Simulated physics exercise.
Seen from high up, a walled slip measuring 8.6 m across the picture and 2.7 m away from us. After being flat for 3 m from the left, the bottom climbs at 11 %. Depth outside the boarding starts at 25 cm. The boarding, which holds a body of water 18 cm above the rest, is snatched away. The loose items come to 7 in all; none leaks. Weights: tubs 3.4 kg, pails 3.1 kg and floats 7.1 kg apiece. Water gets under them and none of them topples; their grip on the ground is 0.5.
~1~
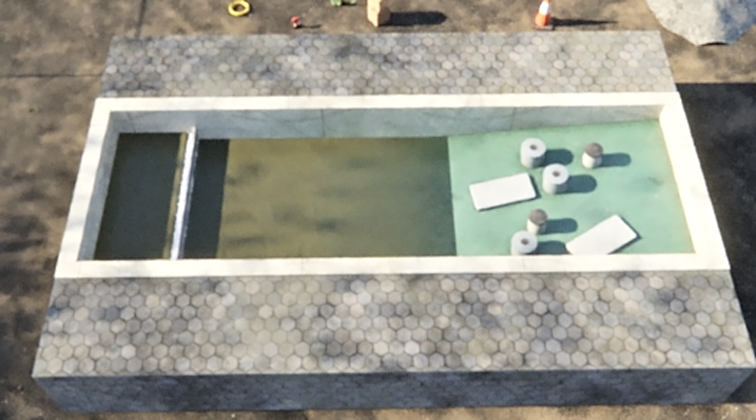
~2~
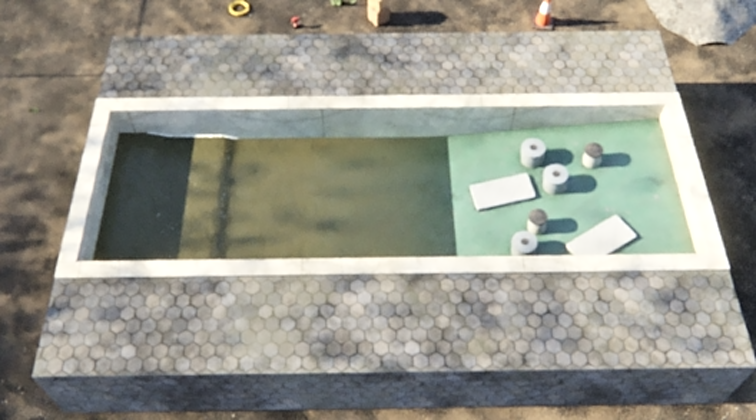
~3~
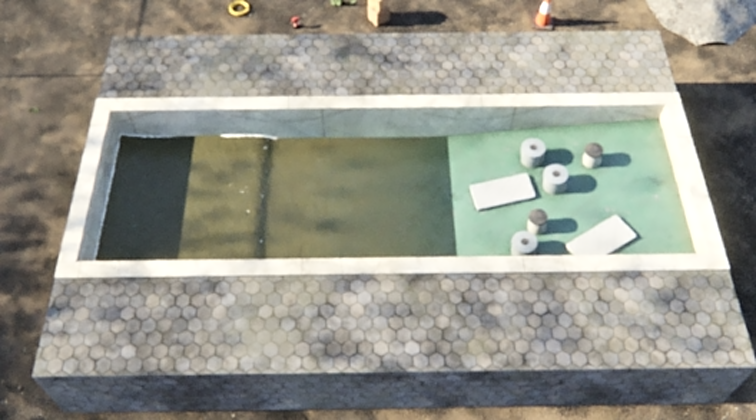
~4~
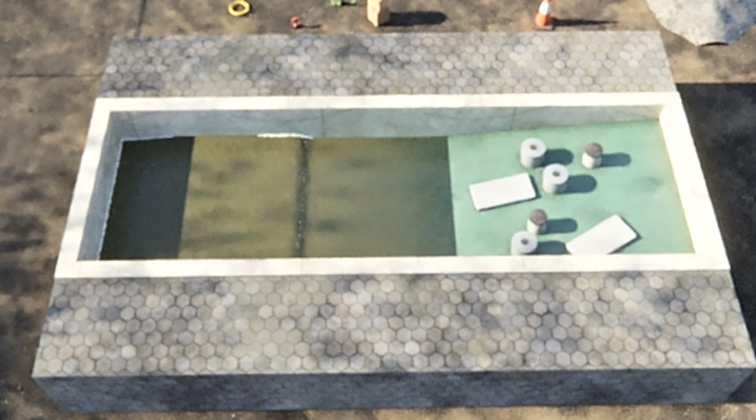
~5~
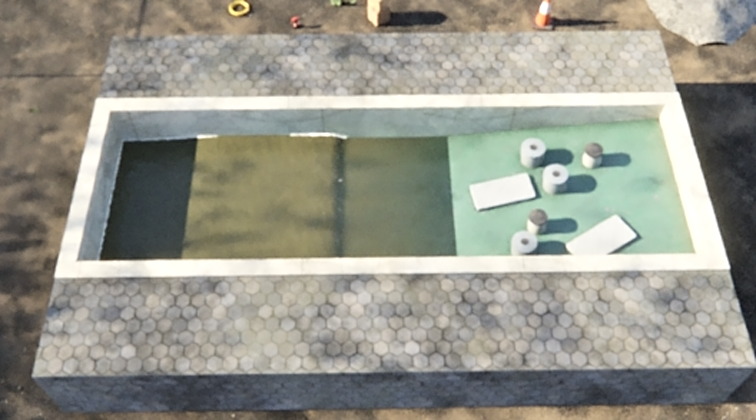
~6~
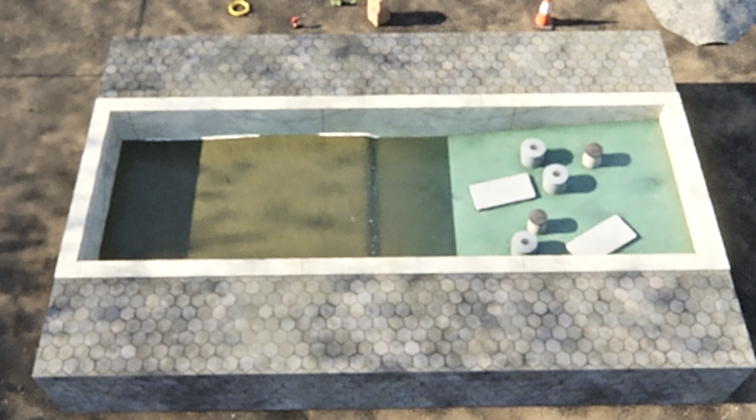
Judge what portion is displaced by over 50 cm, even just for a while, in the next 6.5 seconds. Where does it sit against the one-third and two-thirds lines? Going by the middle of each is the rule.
The tally is lower than one third.
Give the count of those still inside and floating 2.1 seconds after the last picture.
At that instant the tally stands at 1.
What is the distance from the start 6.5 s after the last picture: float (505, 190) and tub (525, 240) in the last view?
Net displacement, in order: 300 cm; 60 cm.
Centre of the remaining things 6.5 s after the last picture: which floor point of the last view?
Close to (518, 203).
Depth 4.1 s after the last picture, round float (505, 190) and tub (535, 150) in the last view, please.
About 11 and 2 cm.
Then, 0.6 s after the last picture 0 of 7 are over 50 cm from their spots; 0 afloat.
Then, 2.1 s after the last picture 0 of 7 are over 50 cm from their spots; 1 afloat.
Then, 4.1 s after the last picture 1 of 7 are over 50 cm from their spots; 1 afloat.
Then, 6.5 s after the last picture 2 of 7 are over 50 cm from their spots, and 2 have been at some point; 1 afloat.
